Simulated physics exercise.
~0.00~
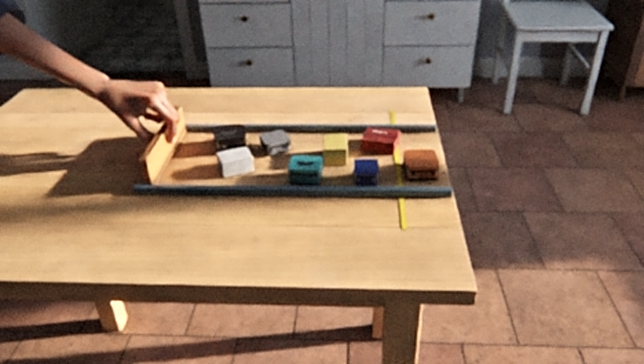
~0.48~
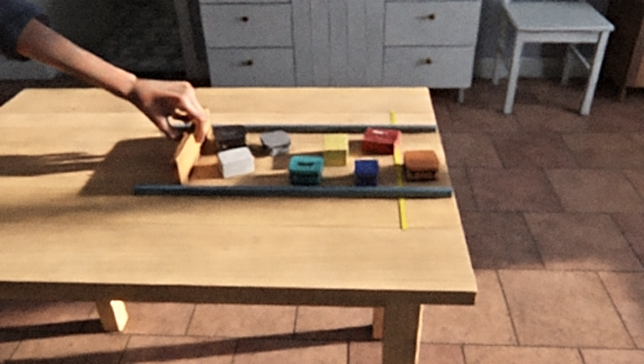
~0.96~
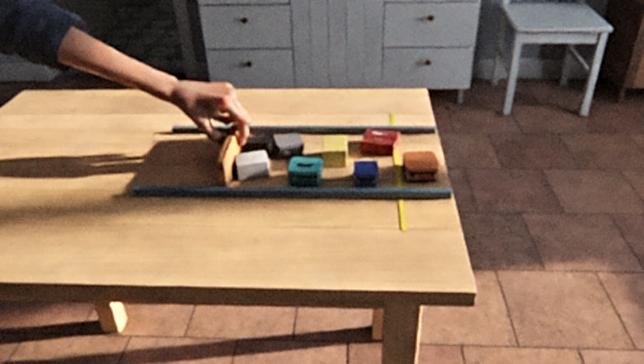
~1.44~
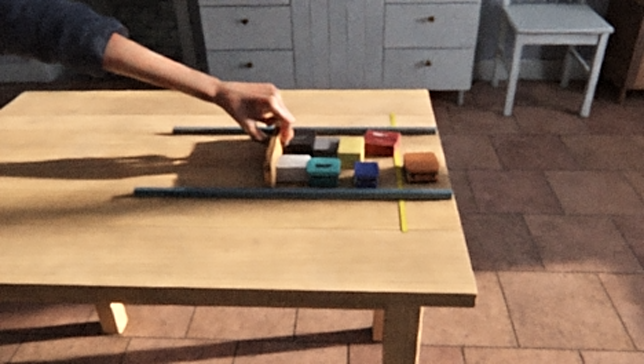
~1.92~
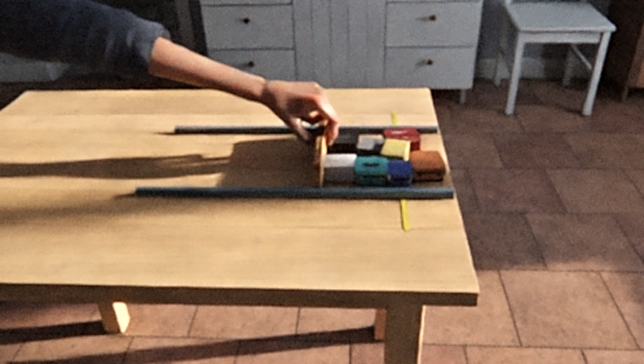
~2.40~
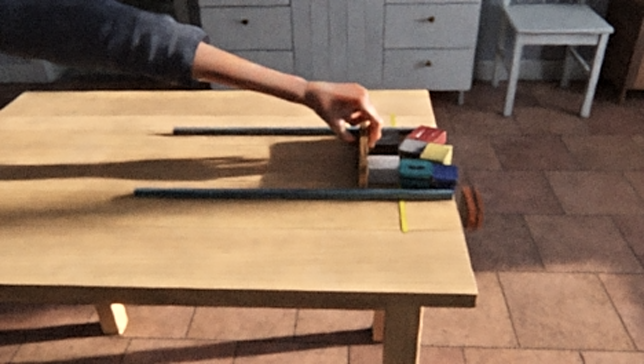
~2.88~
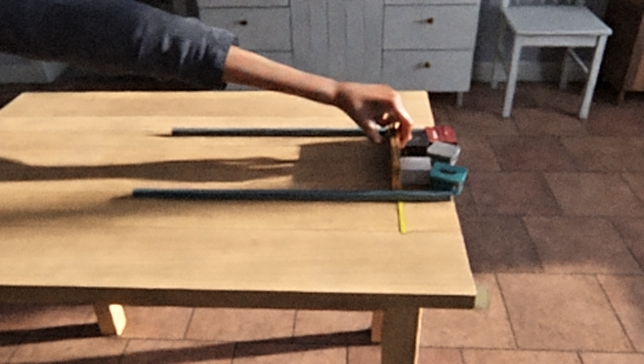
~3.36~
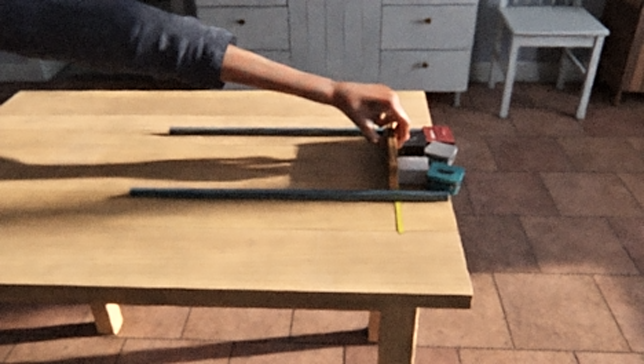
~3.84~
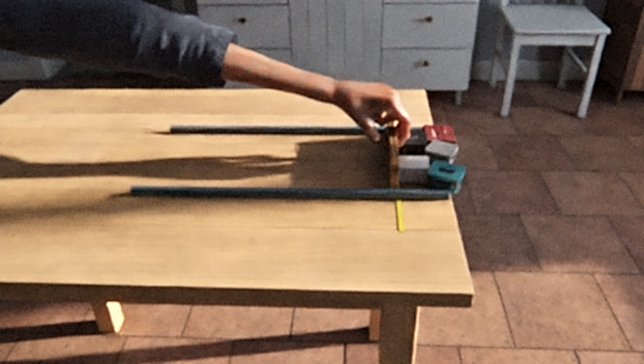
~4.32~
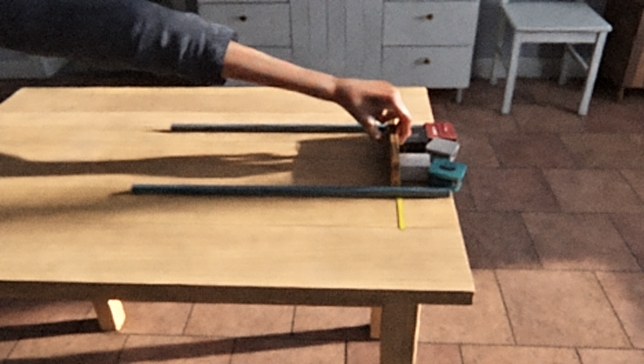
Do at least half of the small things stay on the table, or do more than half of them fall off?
At least half of them stay on the table, bunched at the edge in front of the board. Only the orange, blue and yellow ones fall off.
